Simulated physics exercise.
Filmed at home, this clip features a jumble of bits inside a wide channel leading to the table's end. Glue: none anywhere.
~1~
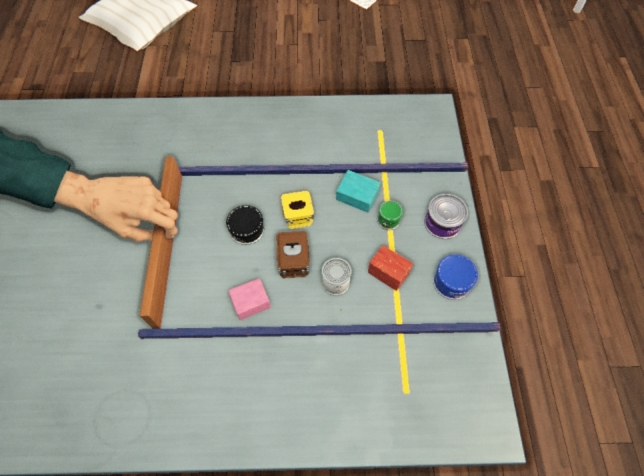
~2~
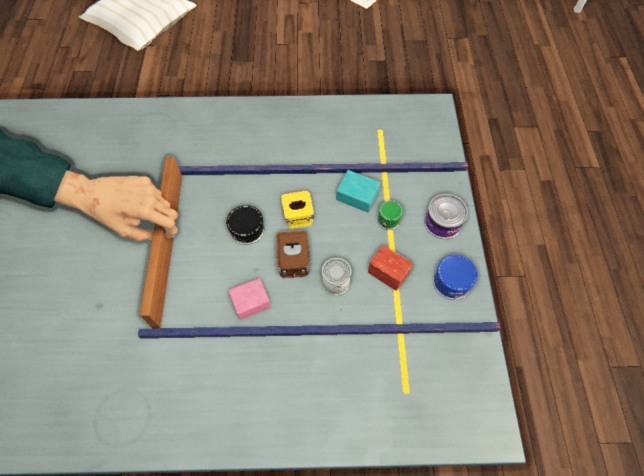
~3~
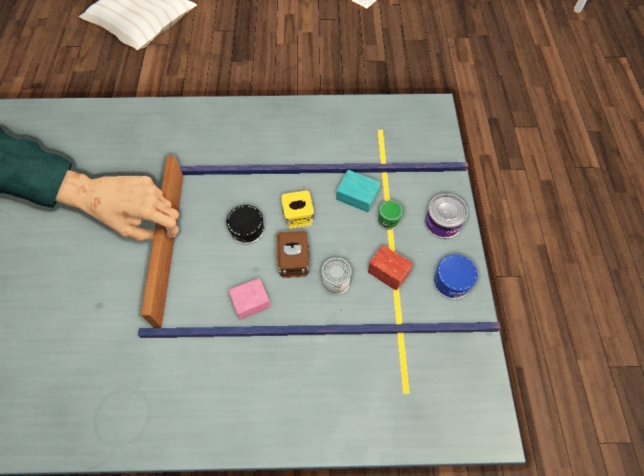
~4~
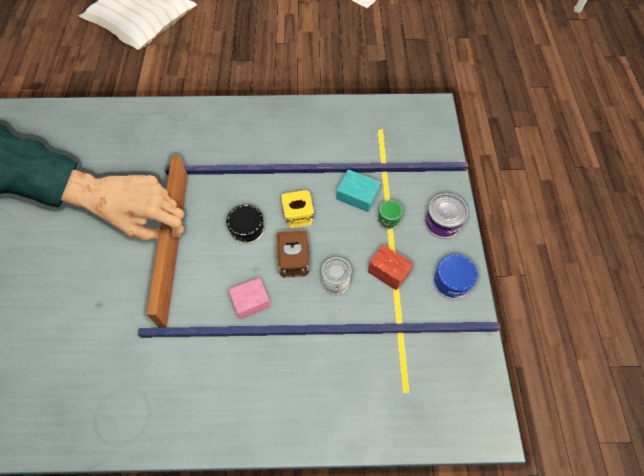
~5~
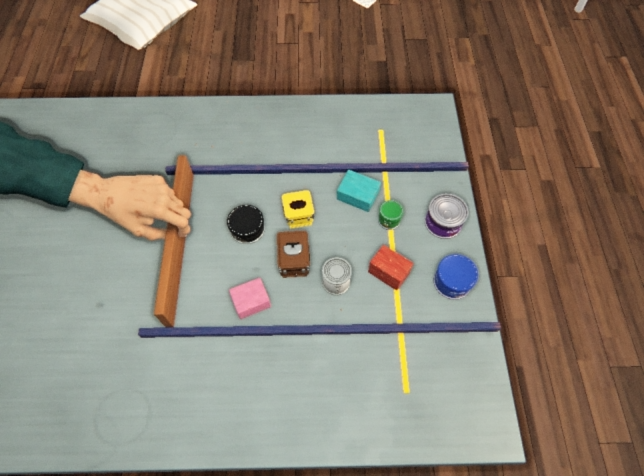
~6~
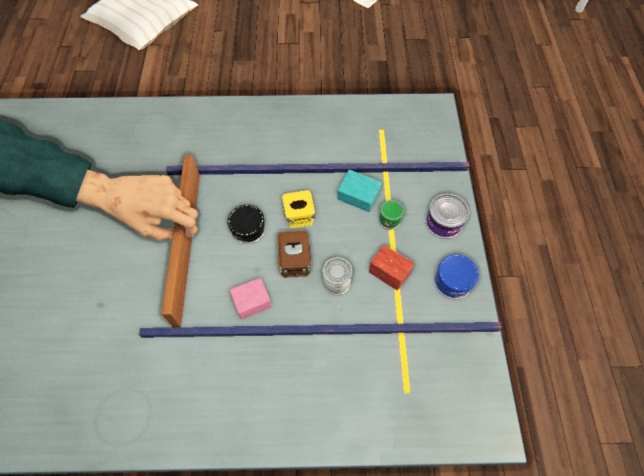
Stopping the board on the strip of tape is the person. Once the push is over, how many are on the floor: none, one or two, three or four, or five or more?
On the floor: None.
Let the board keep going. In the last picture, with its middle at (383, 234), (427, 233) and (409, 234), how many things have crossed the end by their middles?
Counts per position: 0 / 2 / 0.
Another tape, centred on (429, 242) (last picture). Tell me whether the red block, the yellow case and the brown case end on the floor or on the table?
The red block survives; the yellow case does not fall; the brown case does not fall.
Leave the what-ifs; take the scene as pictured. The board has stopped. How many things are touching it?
The count is 4.
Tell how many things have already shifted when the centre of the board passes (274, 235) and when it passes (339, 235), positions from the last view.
So 3, and at the other place 7.
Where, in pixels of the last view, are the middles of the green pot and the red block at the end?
(431, 207) and (447, 259), approximately.
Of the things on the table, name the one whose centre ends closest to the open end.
That's the blue tin.
A little later, none off yet; purple pot at rest near (447, 216); blue tin at rest near (456, 277); green pot at rest near (391, 215).
When it is over, the number that fall off is zero.
